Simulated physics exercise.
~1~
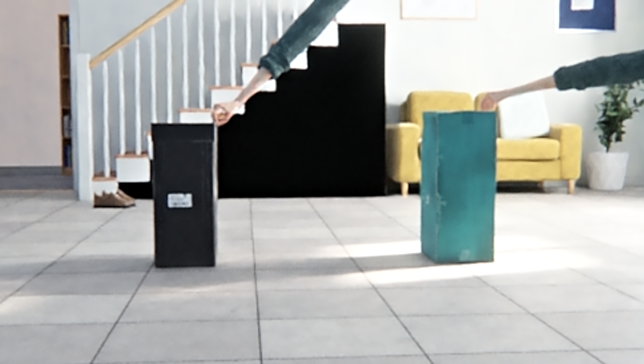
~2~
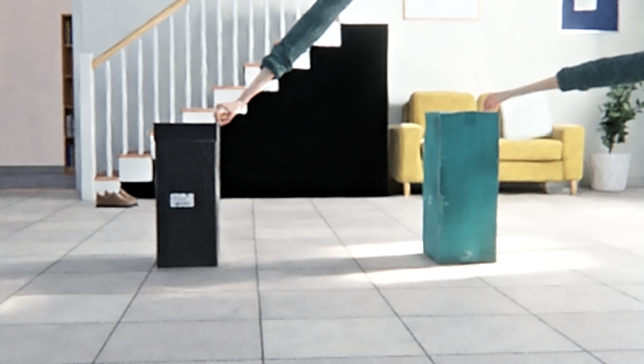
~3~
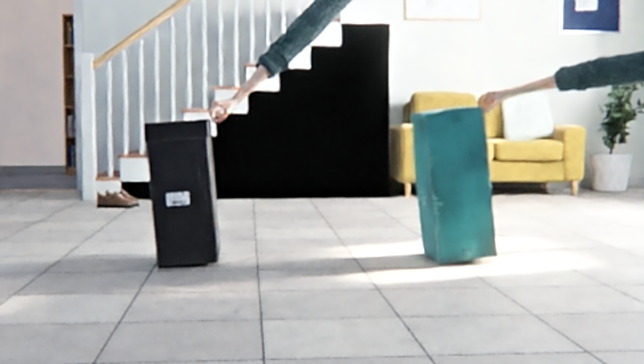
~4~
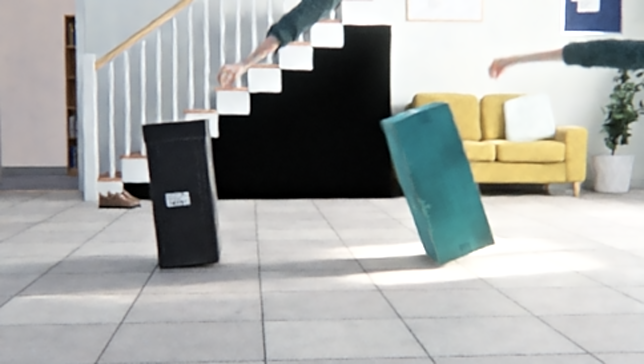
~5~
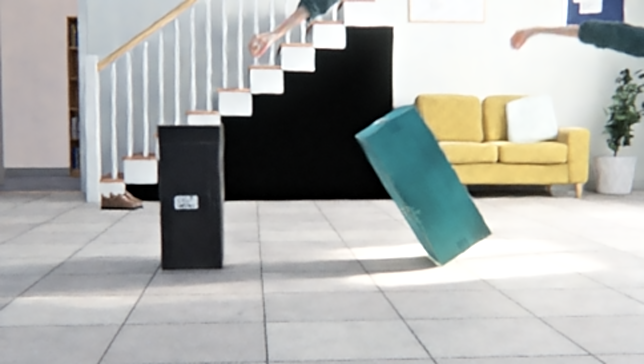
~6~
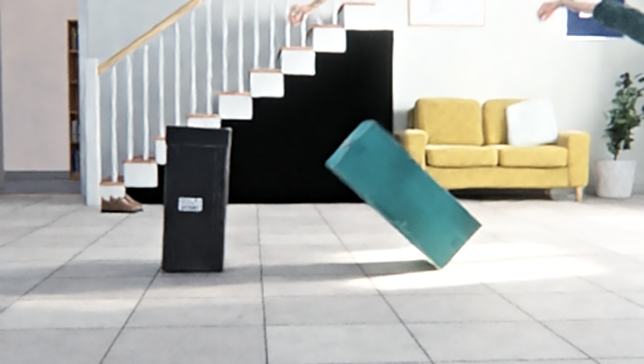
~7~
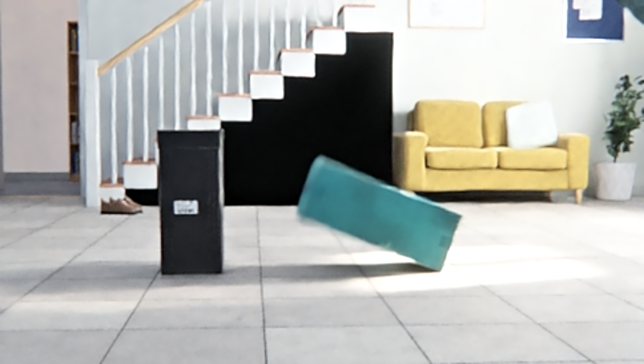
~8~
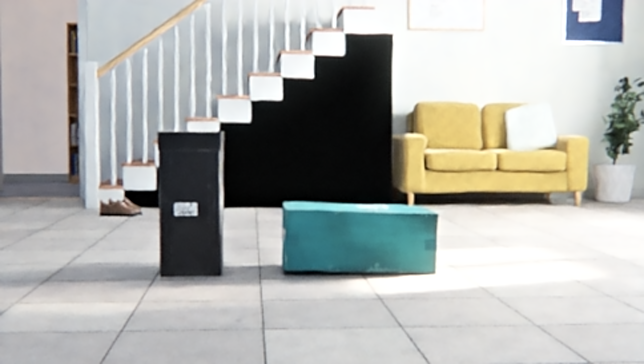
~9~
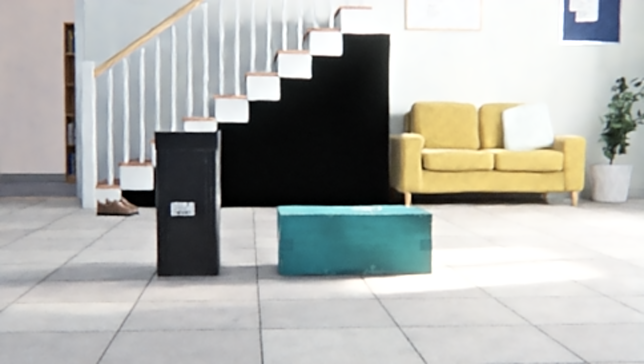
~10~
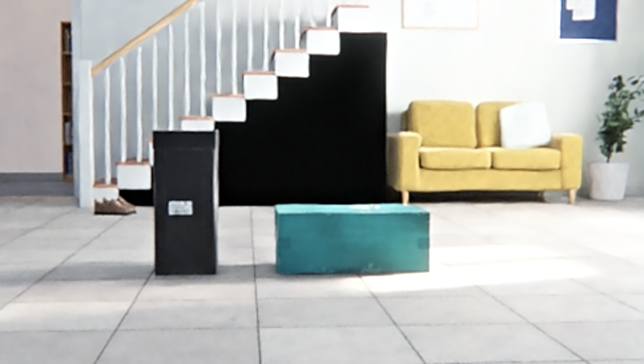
To begin with, a black box and a turquoise box stand upright on a tiled floor, each with a hand at its top edge, in a room with a staircase and a yellow sofa. The hands tip both boxes toward the left, then let go and draw back out of view. The black box leans only slightly before it rocks back onto its base. The turquoise box keeps tilting further left until it topples over. At the end, it lies on its side beside the black box, which stands upright.
